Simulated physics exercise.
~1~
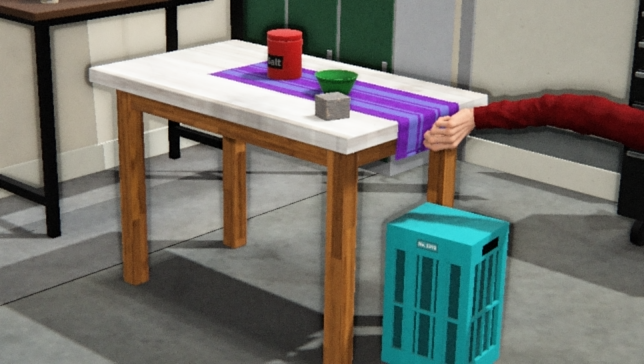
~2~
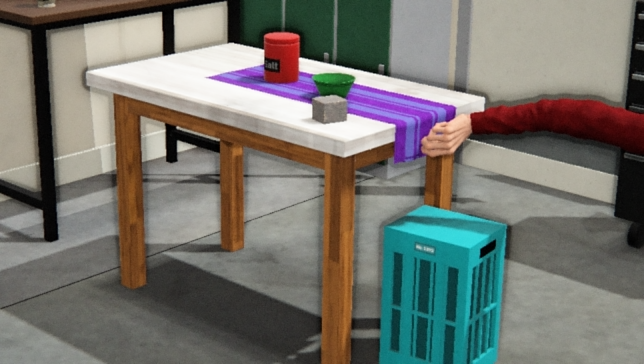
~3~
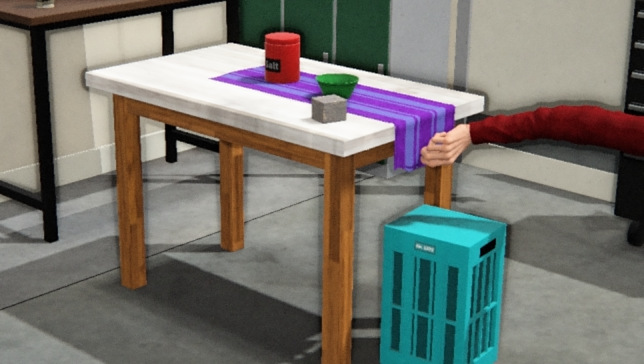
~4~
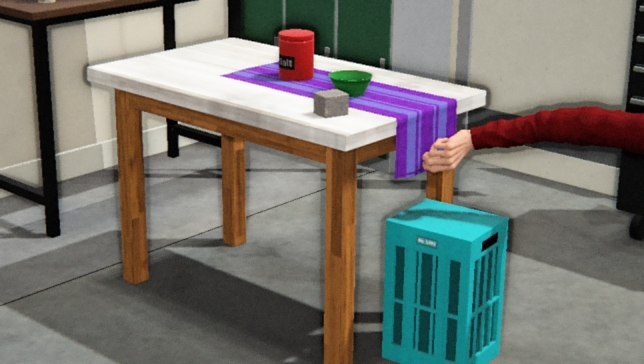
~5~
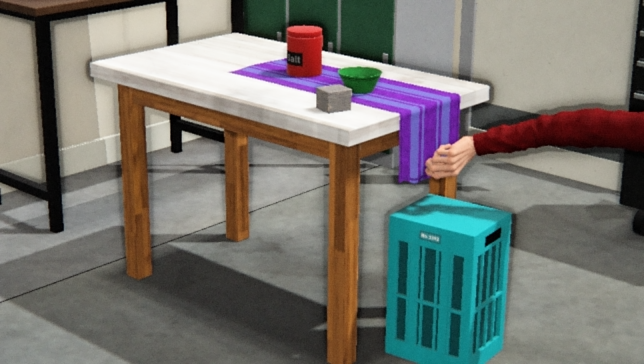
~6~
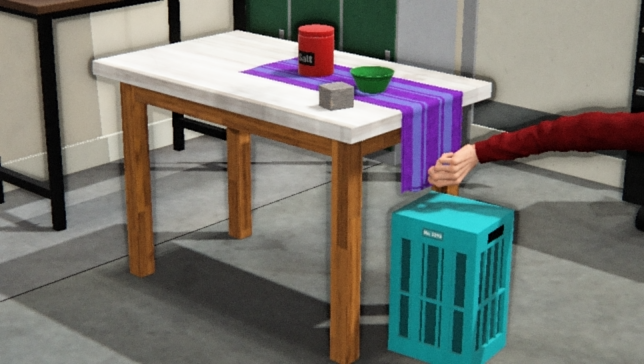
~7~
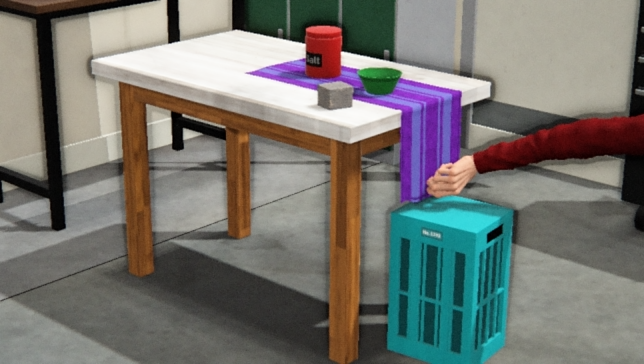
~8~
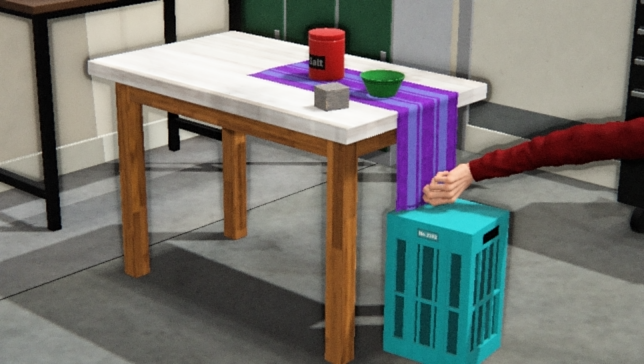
At first, a hand in a red sleeve grips the hanging end of a purple striped runner on a white-topped wooden table, where a red canister, a green bowl and a grey block stand above a turquoise crate on the floor. The hand slowly draws the cloth downward, and its hem begins to drop. The canister and bowl then ride along to the right with the runner, while the block stays where it is. The hem sinks further until it meets the top of the crate. In the end, the canister stands upright, and the bowl and block also remain on the table.
